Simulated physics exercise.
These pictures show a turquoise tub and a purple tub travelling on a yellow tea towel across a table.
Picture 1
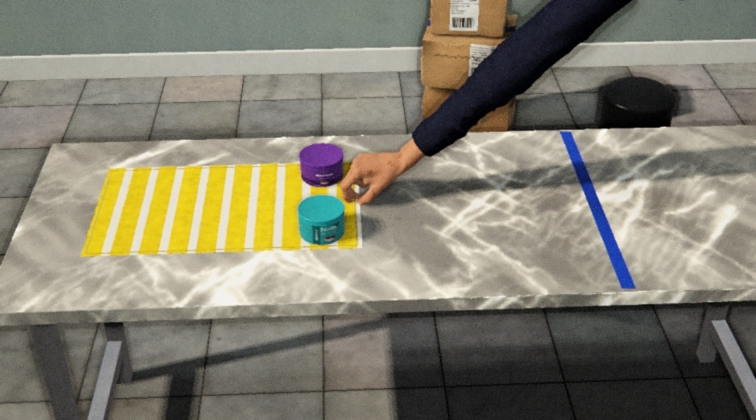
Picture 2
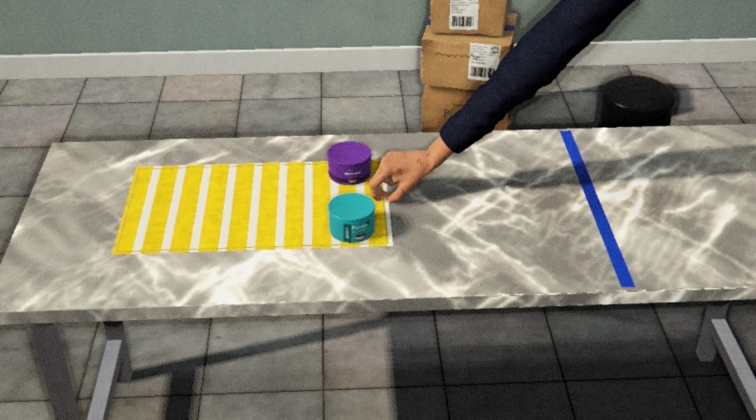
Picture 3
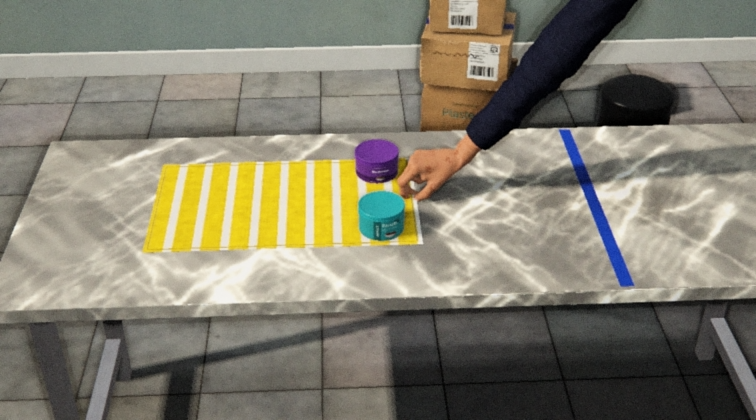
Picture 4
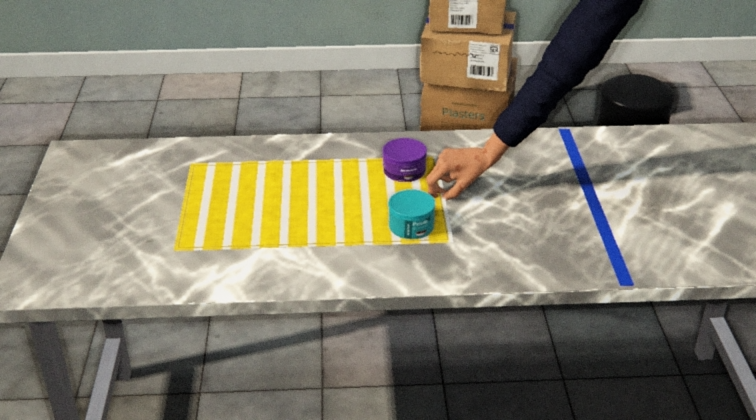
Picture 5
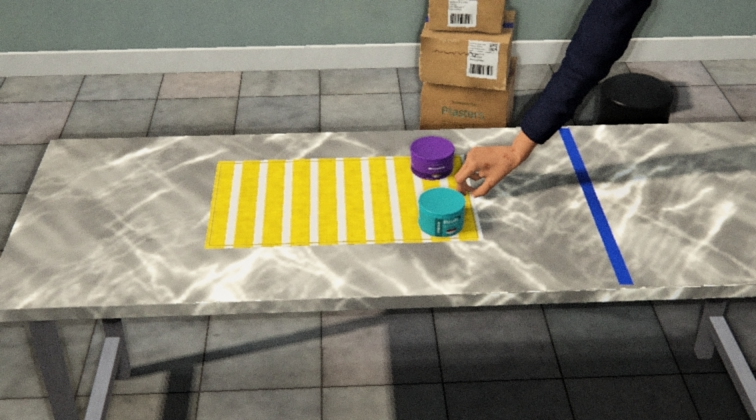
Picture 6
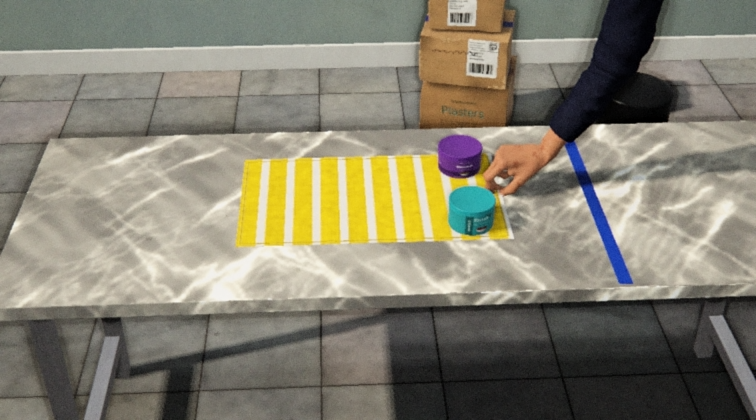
A hand pulls a yellow striped towel carrying turquoise and purple tubs rightward across a table.
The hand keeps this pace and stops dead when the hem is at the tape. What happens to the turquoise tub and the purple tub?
As it turns out, the turquoise tub leaves the cloth and the purple tub shoots off the front.
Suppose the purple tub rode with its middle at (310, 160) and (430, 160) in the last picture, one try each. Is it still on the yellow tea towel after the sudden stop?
In the first case it stays on; in the second case it comes off.
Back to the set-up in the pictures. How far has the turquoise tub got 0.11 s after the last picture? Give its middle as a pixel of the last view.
Close to (538, 209).
Then, 0.11 s on from there, hem short of the tape; turquoise tub on the cloth near (538, 209); purple tub on the cloth near (521, 155).
Then, 0.22 s on from there, hem at the tape; turquoise tub ahead of the hem near (600, 207); purple tub ahead of the hem near (578, 154).
In the end, hem at the tape; turquoise tub ahead of the hem near (662, 207); purple tub ahead of the hem near (636, 153). The turquoise tub shoots off the front and the purple tub slides clear of the cloth.
